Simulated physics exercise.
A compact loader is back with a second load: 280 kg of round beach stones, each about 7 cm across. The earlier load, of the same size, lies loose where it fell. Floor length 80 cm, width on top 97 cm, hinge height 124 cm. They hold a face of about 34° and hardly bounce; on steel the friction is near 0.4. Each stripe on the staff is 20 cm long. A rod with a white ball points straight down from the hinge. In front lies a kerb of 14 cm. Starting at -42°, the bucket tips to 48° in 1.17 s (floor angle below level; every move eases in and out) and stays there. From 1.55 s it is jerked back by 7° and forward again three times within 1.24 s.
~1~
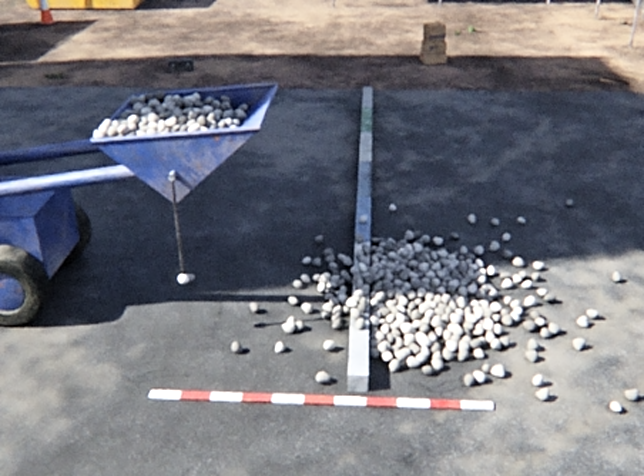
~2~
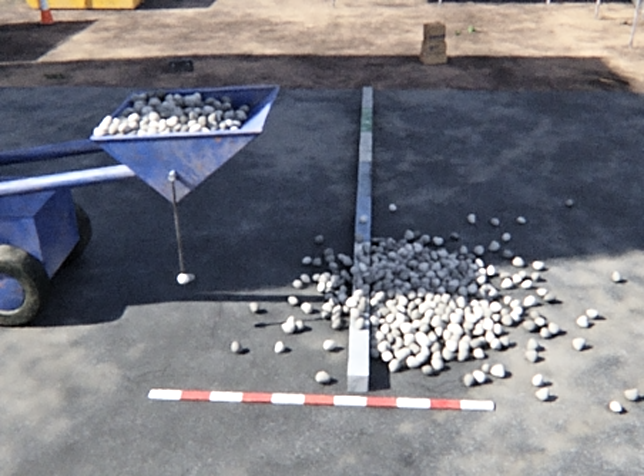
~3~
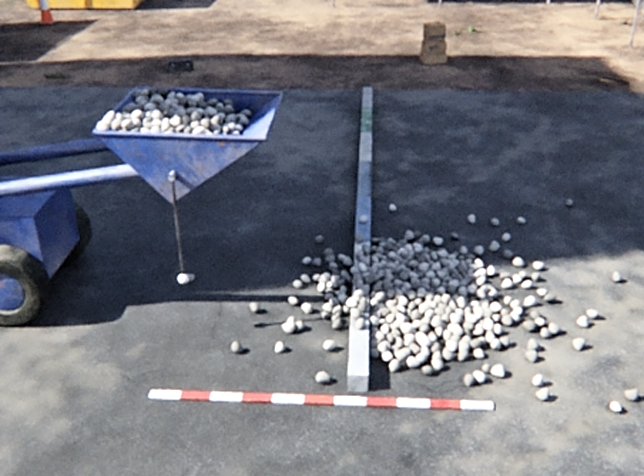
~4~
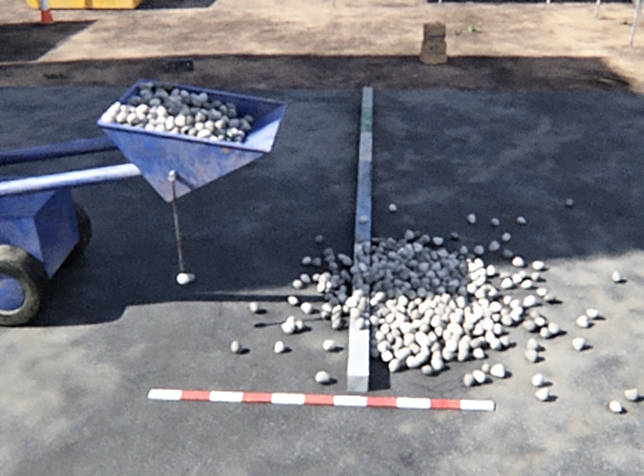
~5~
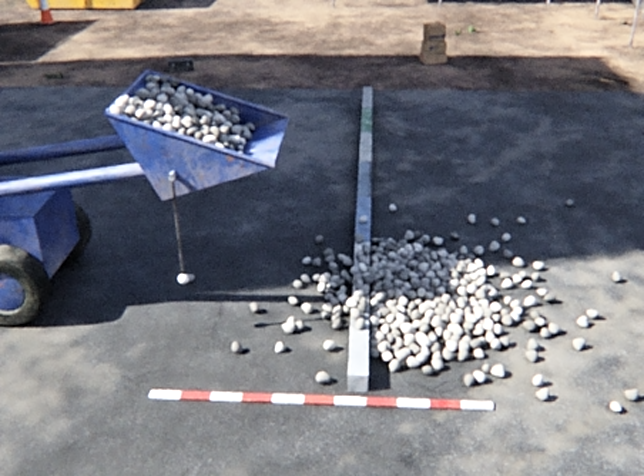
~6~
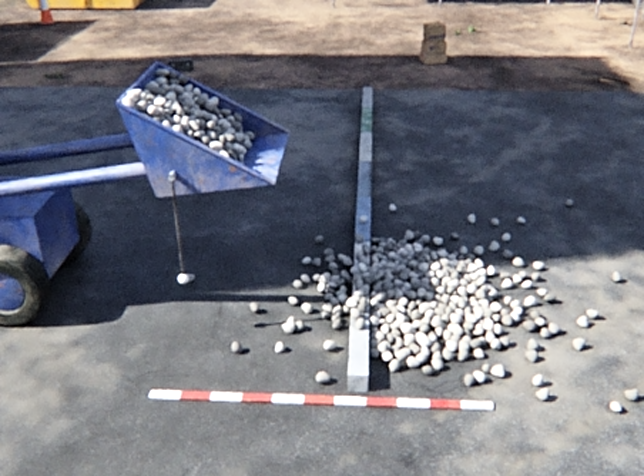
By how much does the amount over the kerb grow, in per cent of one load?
Close to 2 parts in a hundred.
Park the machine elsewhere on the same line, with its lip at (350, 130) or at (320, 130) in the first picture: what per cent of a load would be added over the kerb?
First some 60, then 25 per cent.
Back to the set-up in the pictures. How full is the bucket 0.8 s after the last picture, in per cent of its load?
It holds some 25 per cent.
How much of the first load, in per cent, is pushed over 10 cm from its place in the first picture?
Roughly 5 per cent of them.
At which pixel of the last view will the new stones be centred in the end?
Around (307, 289).
Then, 0.4 s after the last picture the floor is at 34°; in per cent of one load, 98 in the bucket, 15 on this side of the kerb, 87 over the kerb; the foremost stones are at (589, 307).
Then, 0.8 s after the last picture the floor is at 48°; in per cent of one load, 25 in the bucket, 88 on this side of the kerb, 87 over the kerb; the foremost stones are at (589, 307).
Then, 2.8 s after the last picture the floor is at 48°; in per cent of one load, 0 in the bucket, 111 on this side of the kerb, 89 over the kerb; the foremost stones are at (589, 307).
Then, 5.3 s after the last picture the floor is at 48°; in per cent of one load, 0 in the bucket, 111 on this side of the kerb, 89 over the kerb; the foremost stones are at (589, 307). Net gain over the kerb, 2.
